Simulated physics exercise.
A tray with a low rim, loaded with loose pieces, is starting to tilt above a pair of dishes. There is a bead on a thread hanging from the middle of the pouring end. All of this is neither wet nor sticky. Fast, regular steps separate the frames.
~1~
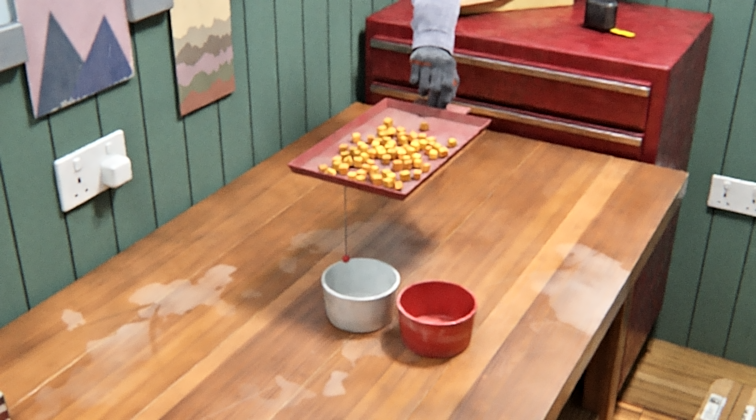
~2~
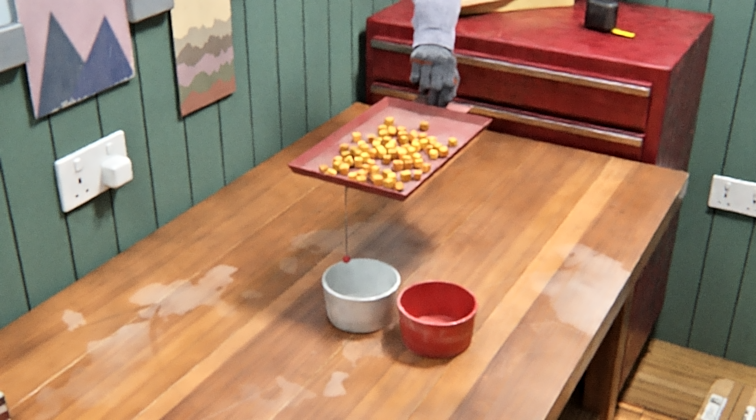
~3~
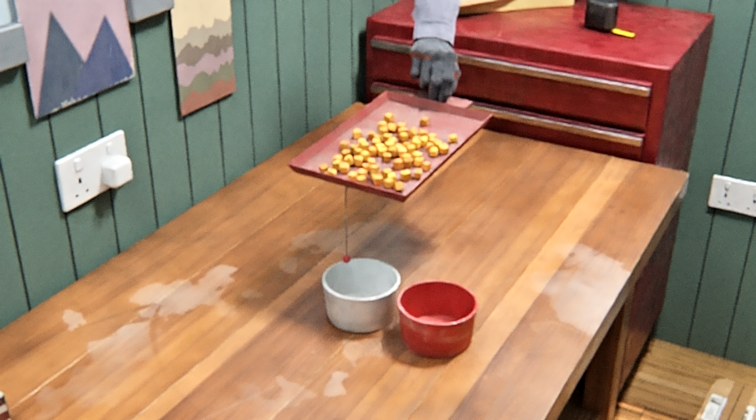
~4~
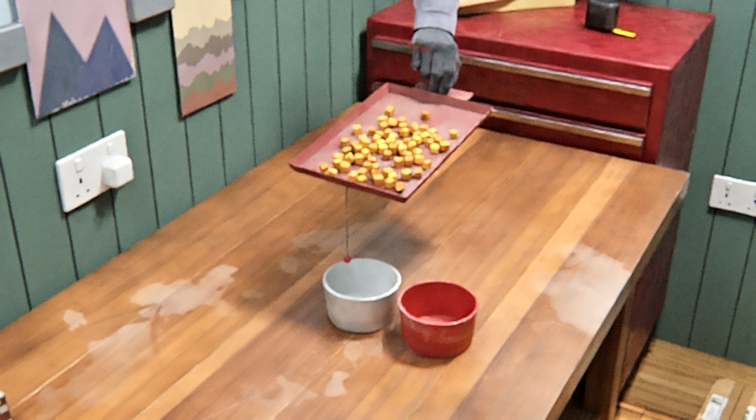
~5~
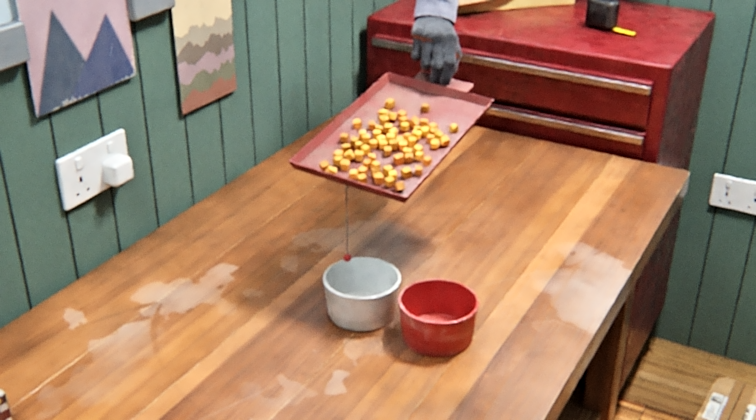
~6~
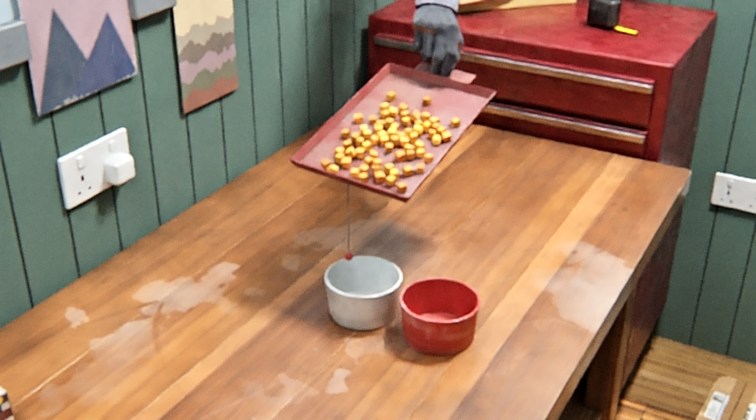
The video shows a gloved hand holding a red tray of small golden croutons above a white dish and a red dish on a wooden table, gradually raising the handle end so the tray slants a little toward the dishes.
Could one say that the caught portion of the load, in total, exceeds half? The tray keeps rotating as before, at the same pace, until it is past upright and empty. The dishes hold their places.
The dishes save the greater portion.
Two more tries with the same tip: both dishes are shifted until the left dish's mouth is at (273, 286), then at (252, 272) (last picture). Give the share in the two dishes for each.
The first try gives 10 per cent, the second 20 per cent.
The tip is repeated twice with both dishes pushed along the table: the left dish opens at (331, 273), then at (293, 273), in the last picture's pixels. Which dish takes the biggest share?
One: The right-side dish. Two: The right-side dish.
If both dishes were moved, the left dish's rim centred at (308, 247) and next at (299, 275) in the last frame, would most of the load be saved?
The first try: Below a half. The second: Over half.
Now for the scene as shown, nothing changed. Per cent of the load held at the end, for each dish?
Out of every hundred, close to 40 go left and close to 30 go right.
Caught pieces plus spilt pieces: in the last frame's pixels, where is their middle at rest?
The centre settles at about (396, 319).
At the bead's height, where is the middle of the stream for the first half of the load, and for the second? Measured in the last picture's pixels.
The opening part goes through (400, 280); what follows goes through (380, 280).
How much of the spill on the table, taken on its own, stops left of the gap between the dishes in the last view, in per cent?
Reading: Around 60 %.
Soon after the last picture, tray tipped steeply; nearly all on the tray; a stray few in the air.
A little later, tray tipped right over; nearly all on the tray; a stray few outside both; a stray few in the air.
Later still, tray tipped past a quarter turn; about a third in the right dish; about half in the left dish; about a quarter outside both.
At rest, tray tipped past a quarter turn; about a third in the right dish; about half in the left dish; about a quarter outside both.
